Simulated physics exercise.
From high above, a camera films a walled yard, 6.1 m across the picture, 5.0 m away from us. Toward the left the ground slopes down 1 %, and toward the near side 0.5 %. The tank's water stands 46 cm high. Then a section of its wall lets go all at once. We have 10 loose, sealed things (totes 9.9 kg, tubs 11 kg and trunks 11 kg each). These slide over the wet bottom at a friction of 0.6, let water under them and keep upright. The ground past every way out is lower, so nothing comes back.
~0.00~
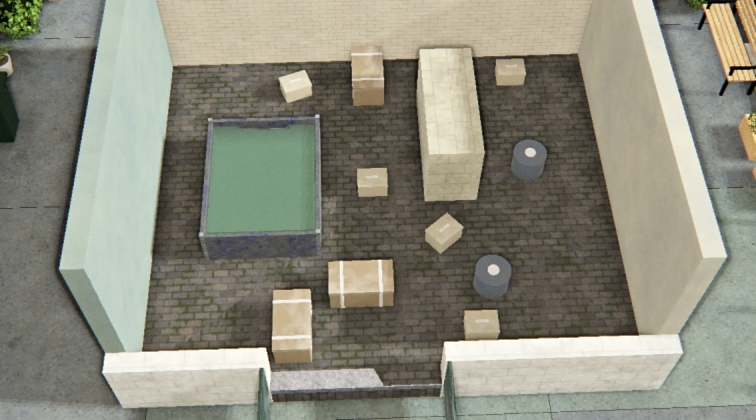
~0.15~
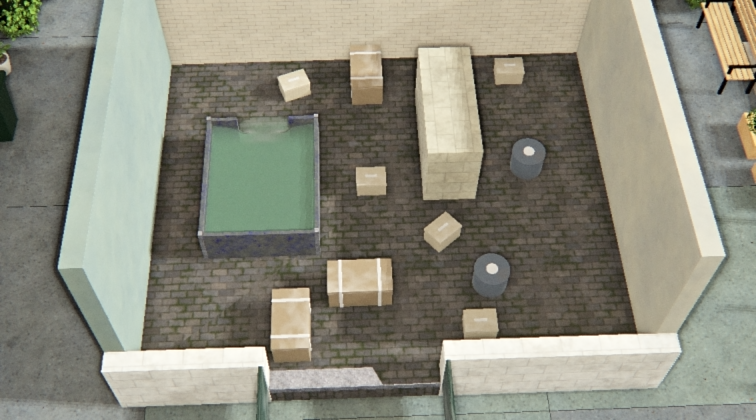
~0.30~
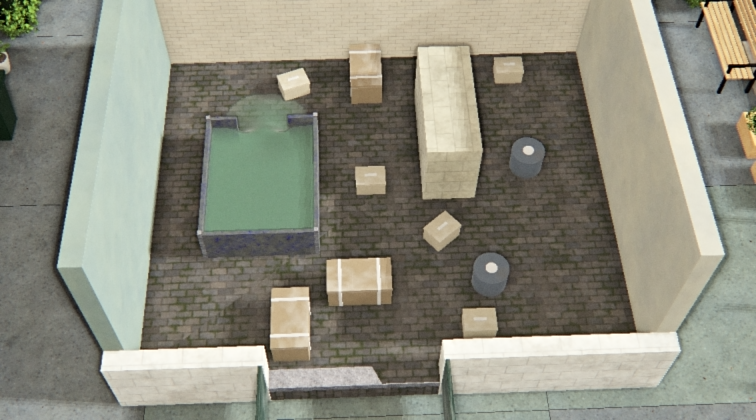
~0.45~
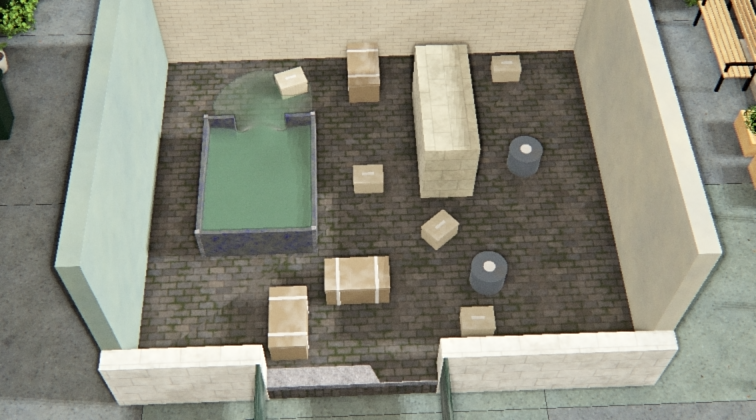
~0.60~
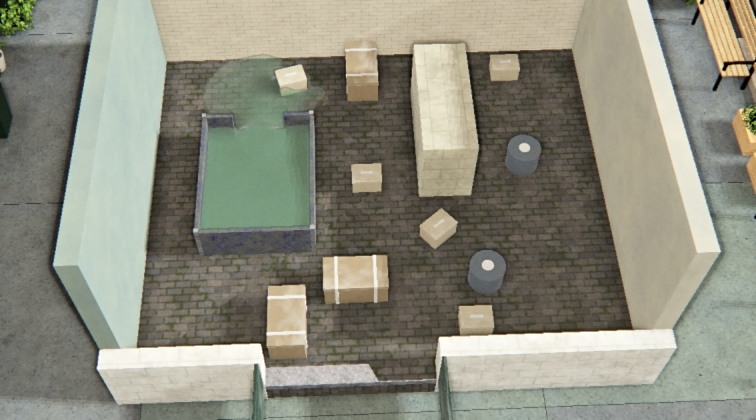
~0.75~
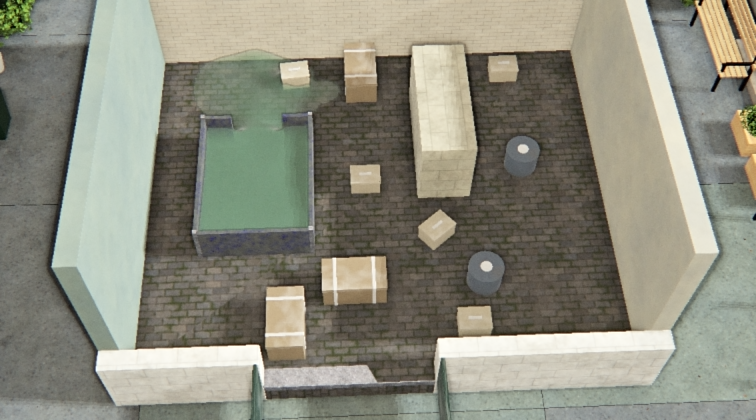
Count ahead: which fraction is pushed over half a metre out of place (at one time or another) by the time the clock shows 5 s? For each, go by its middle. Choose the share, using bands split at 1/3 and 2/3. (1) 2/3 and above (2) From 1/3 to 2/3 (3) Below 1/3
Below 1/3 (3).
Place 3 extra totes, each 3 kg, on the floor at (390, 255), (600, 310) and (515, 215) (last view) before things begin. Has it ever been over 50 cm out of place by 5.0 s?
In the order asked: Below the mark; below the mark; below the mark.
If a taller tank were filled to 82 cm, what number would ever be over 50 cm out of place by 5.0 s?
In that case the number is 4.
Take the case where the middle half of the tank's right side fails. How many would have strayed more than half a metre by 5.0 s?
Then 4.
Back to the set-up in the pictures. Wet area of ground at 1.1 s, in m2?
The covered patch comes to about 6.0 m2.
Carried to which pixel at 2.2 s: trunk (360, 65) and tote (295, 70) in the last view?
Estimated pixels: (395, 72) and (381, 56).
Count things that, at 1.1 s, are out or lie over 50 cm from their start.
I count 1.
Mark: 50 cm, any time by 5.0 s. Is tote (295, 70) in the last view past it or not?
Verdict: Exceeding.
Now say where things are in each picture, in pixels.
The first picture shows a tote at (295, 81), on the bottom; a tote at (372, 177), on the bottom; water covers 2.6 m2; 0 of 10 have shifted.
The second picture shows a tote at (294, 80) rests on the ground; a tote at (371, 176) rests on the ground; 2.9 m2 under water; 0 of 10 have shifted.
The third picture shows a tote at (293, 79) rests on the ground; a tote at (371, 175), on the bottom; 3.4 m2 under water; 0 of 10 have shifted.
The fourth picture shows a tote at (291, 78) rests on the ground; a tote at (368, 174) rests on the ground; water covers 3.8 m2; 0 of 10 have shifted.
The fifth picture shows a tote at (291, 75) rests on the ground, 4 cm from its start; a tote at (367, 173), on the bottom; water covers 4.3 m2; 0 of 10 have shifted.
The sixth picture shows a tote at (295, 70), on the bottom, 18 cm from its start; a tote at (365, 174) rests on the ground; 4.7 m2 under water; 1 of 10 have shifted.
After 1.1 s 1 of 10 are over 50 cm from their spots; 0 afloat.
After 2.2 s 2 of 10 are over 50 cm from their spots; 0 afloat.
After 3.5 s 2 of 10 are over 50 cm from their spots; 1 afloat.
After 5.0 s 2 of 10 are over 50 cm from their spots, and 2 have been at some point; 0 afloat.
